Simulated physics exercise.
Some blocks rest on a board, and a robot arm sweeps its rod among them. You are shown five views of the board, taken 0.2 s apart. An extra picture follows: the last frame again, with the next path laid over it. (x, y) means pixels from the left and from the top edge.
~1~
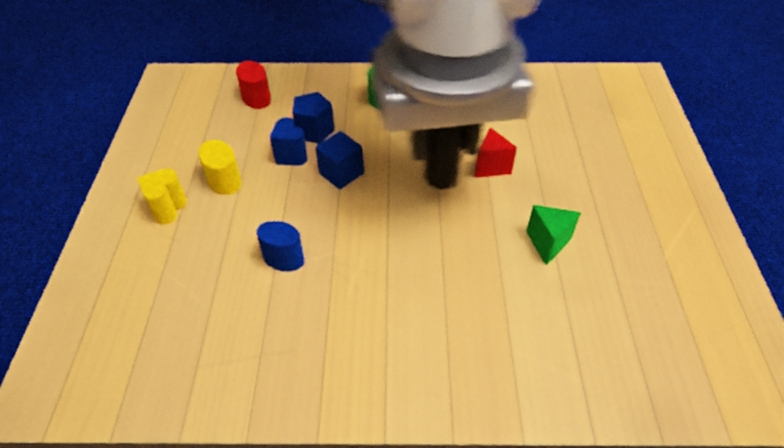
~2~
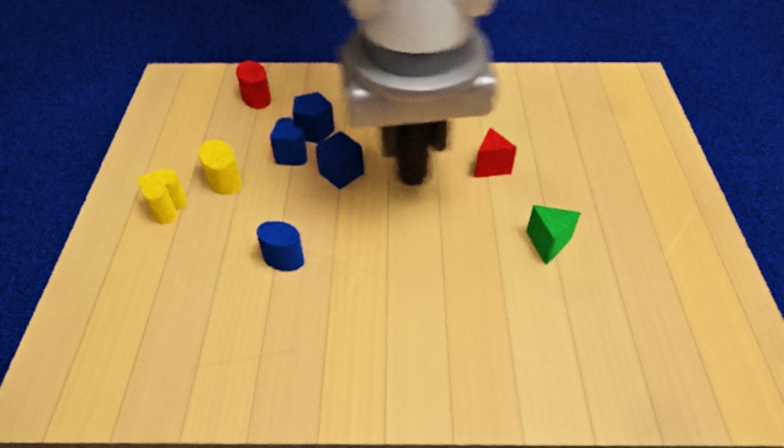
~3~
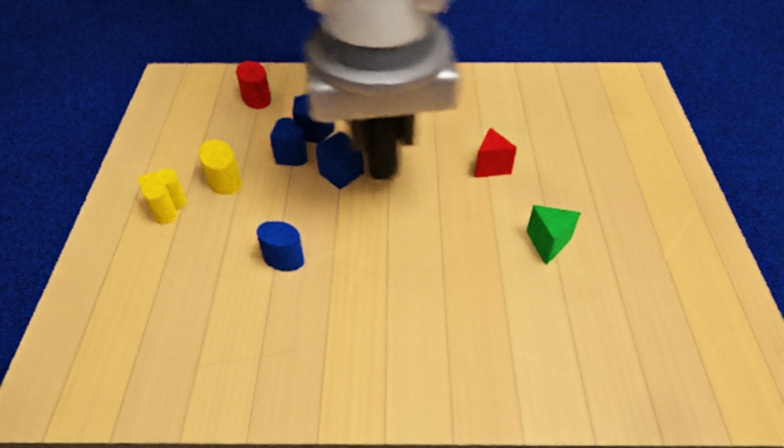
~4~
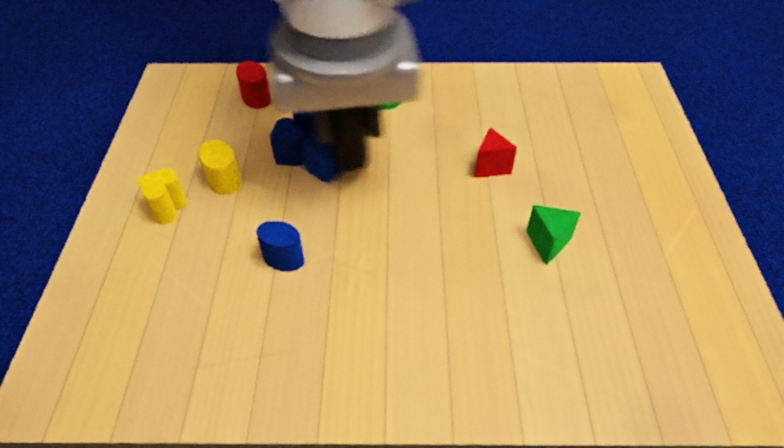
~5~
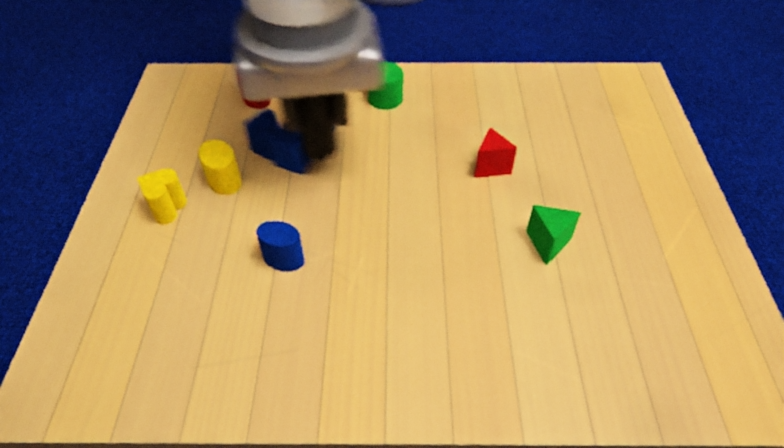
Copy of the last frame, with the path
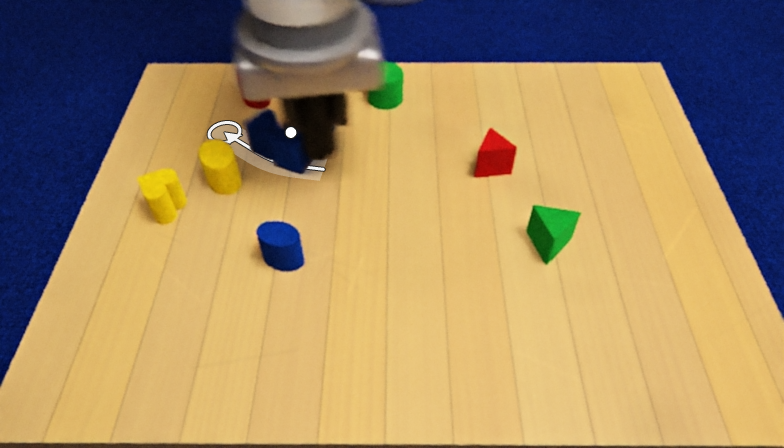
In the video, a robot arm sweeps its dark rod leftward above a wooden board of colored blocks, moving away from a red block, then reaches a cluster of blue blocks and pushes some of them left.
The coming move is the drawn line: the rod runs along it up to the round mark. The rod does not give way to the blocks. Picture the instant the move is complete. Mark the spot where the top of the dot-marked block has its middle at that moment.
(191, 97)
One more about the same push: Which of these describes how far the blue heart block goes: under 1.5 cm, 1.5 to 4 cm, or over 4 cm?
Once the path ends, it will sit over 4 cm from where it is now.
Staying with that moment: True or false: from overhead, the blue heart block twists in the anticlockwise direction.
That claim is false.
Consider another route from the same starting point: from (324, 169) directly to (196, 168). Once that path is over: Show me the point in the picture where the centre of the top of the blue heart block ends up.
At pixel (226, 101).
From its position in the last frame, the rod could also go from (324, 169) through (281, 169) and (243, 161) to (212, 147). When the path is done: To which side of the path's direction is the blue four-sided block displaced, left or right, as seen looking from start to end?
It shifts rightward.
The drawn path runs from (324, 169) over (266, 157) to (225, 132); the dot is on the blue four-sided block.
On the path given first. One third of the way, rod at (280, 143); blue heart block at (236, 110), turned 50° clockwise; blue four-sided block at (250, 126).
Two thirds of the way, rod at (246, 129); blue heart block at (212, 94), turned 60° clockwise; blue four-sided block at (219, 111).
At the end, rod at (219, 112); yellow elliptical block not moved; blue heart block at (193, 78), turned 105° clockwise; blue four-sided block at (191, 97).
